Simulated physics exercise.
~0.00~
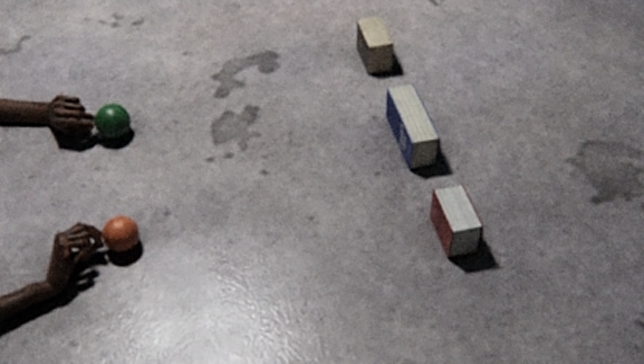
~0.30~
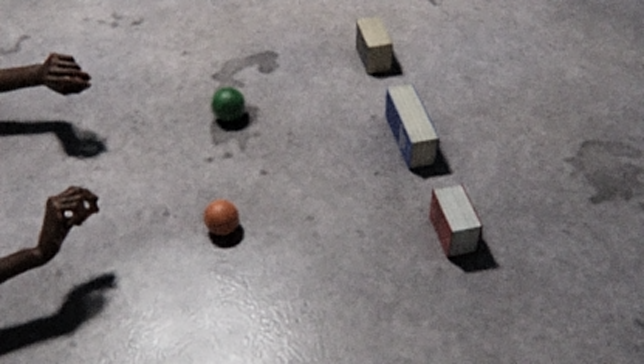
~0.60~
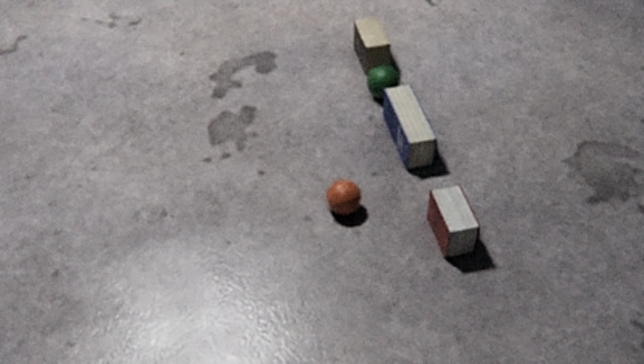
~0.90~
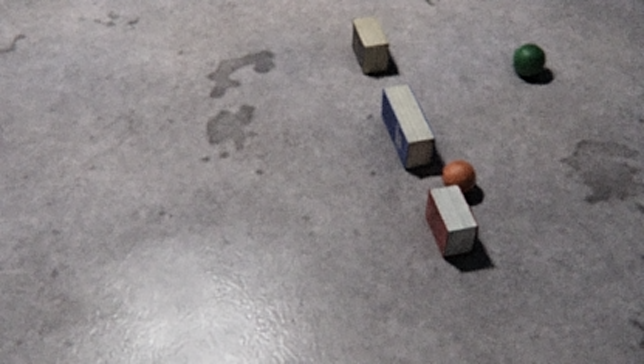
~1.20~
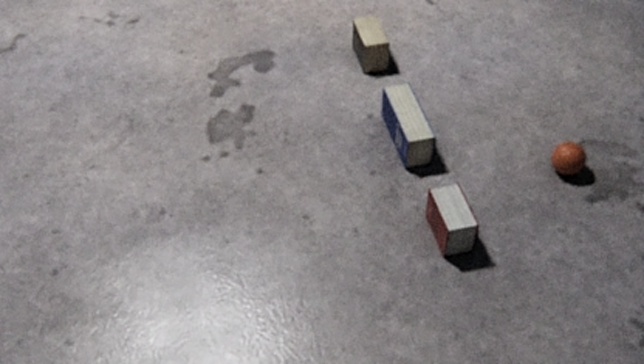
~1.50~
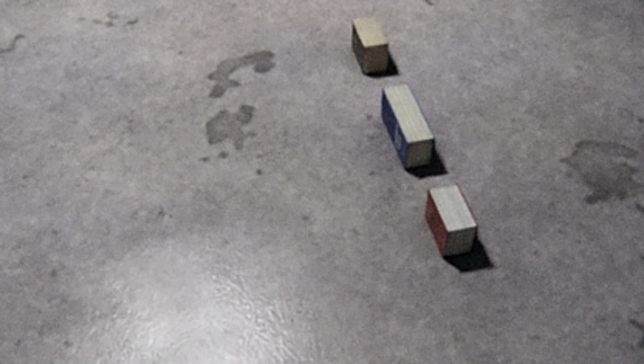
A worn grey concrete floor with dark stains is seen from above at an angle, the view swaying slightly. Three upright blocks stand in a slanting row right of centre, a tan one at the back, a blue one in the middle and a red one nearest, with narrow gaps between them. At the left, two hands send a green ball and an orange ball rolling right, then draw back. The green ball leads, slipping between the tan and blue blocks, and the orange follows between the blue and red. Both roll out of view, leaving the blocks standing.
